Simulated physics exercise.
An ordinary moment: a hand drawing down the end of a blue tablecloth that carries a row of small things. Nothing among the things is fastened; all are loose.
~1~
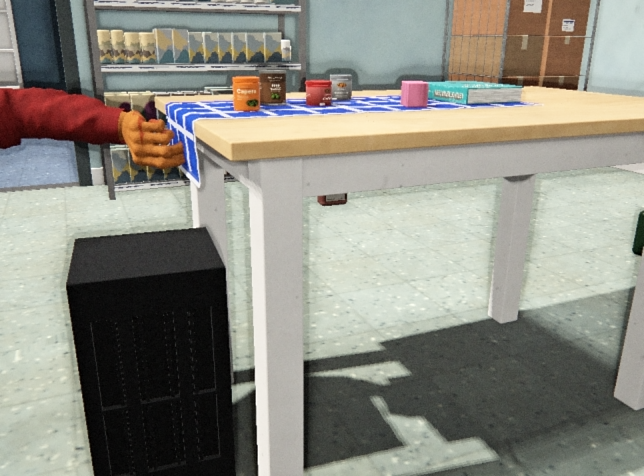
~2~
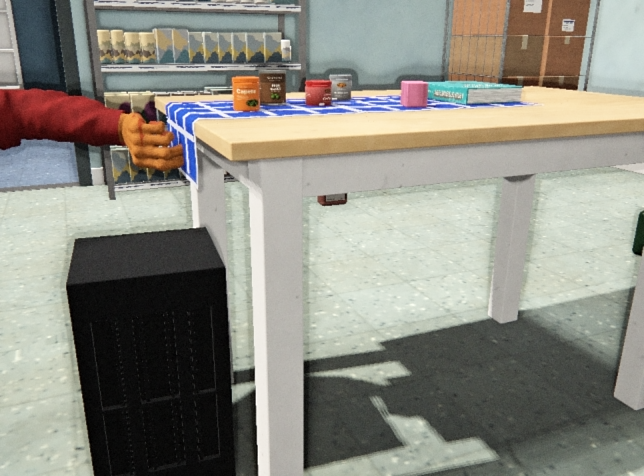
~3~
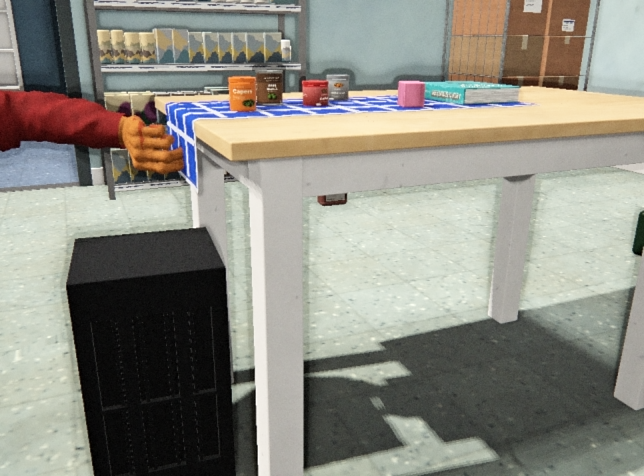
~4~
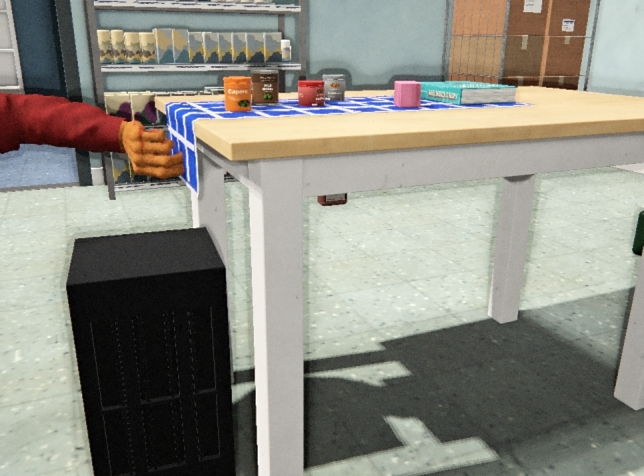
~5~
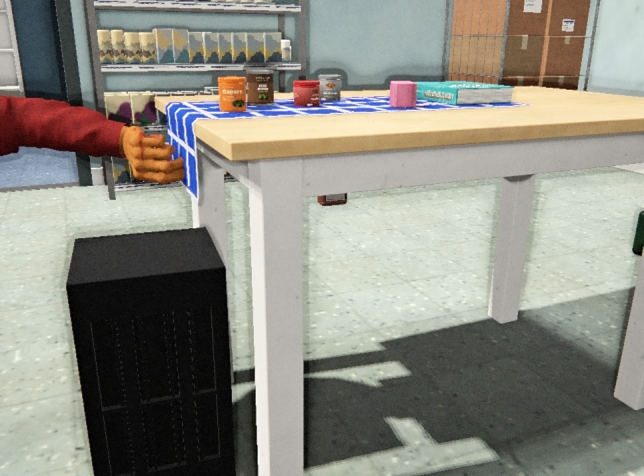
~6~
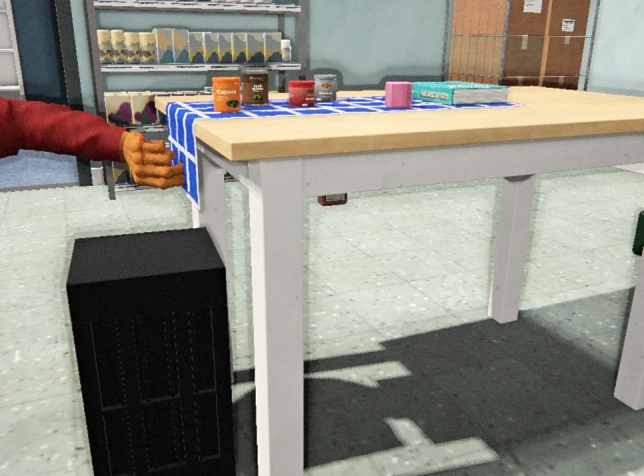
The video shows a gloved hand at the left slowly drawing down the end of a blue checked cloth on a wooden table, while the small pots, a pink object and a teal box on it shift slightly left.
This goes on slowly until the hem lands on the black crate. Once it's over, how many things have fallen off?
Just one falls.
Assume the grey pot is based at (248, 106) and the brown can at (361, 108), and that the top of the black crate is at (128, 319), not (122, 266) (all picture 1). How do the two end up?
The grey pot ends up off the top and the brown can ends up still on top.
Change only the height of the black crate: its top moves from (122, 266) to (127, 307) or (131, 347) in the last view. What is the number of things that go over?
Counts: 2 / 3.
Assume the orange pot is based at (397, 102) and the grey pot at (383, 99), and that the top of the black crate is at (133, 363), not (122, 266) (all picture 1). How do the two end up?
So the orange pot stays there, and the grey pot stays there.
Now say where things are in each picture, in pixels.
Hem (200, 189); orange pot (246, 77); brown can (273, 70); red pot (319, 81); grey pot (341, 75); pink cube (415, 82); top of the crate (122, 266), in the first frame.
Hem (199, 190); orange pot (246, 77), in the second frame.
Hem (199, 193); brown can (269, 70), in the third frame.
Hem (199, 198); red pot (312, 81); top of the crate (122, 266), in the fourth frame.
Hem (199, 204); grey pot (330, 75), in the fifth frame.
Hem (200, 210); orange pot (226, 78); brown can (255, 71); red pot (302, 81); grey pot (325, 75); pink cube (399, 82), in the sixth frame.
Early on, hem near (185, 224); all still up.
Midway, hem on the crate; orange pot gone.
Finally, hem on the crate; orange pot gone. The answer is one.
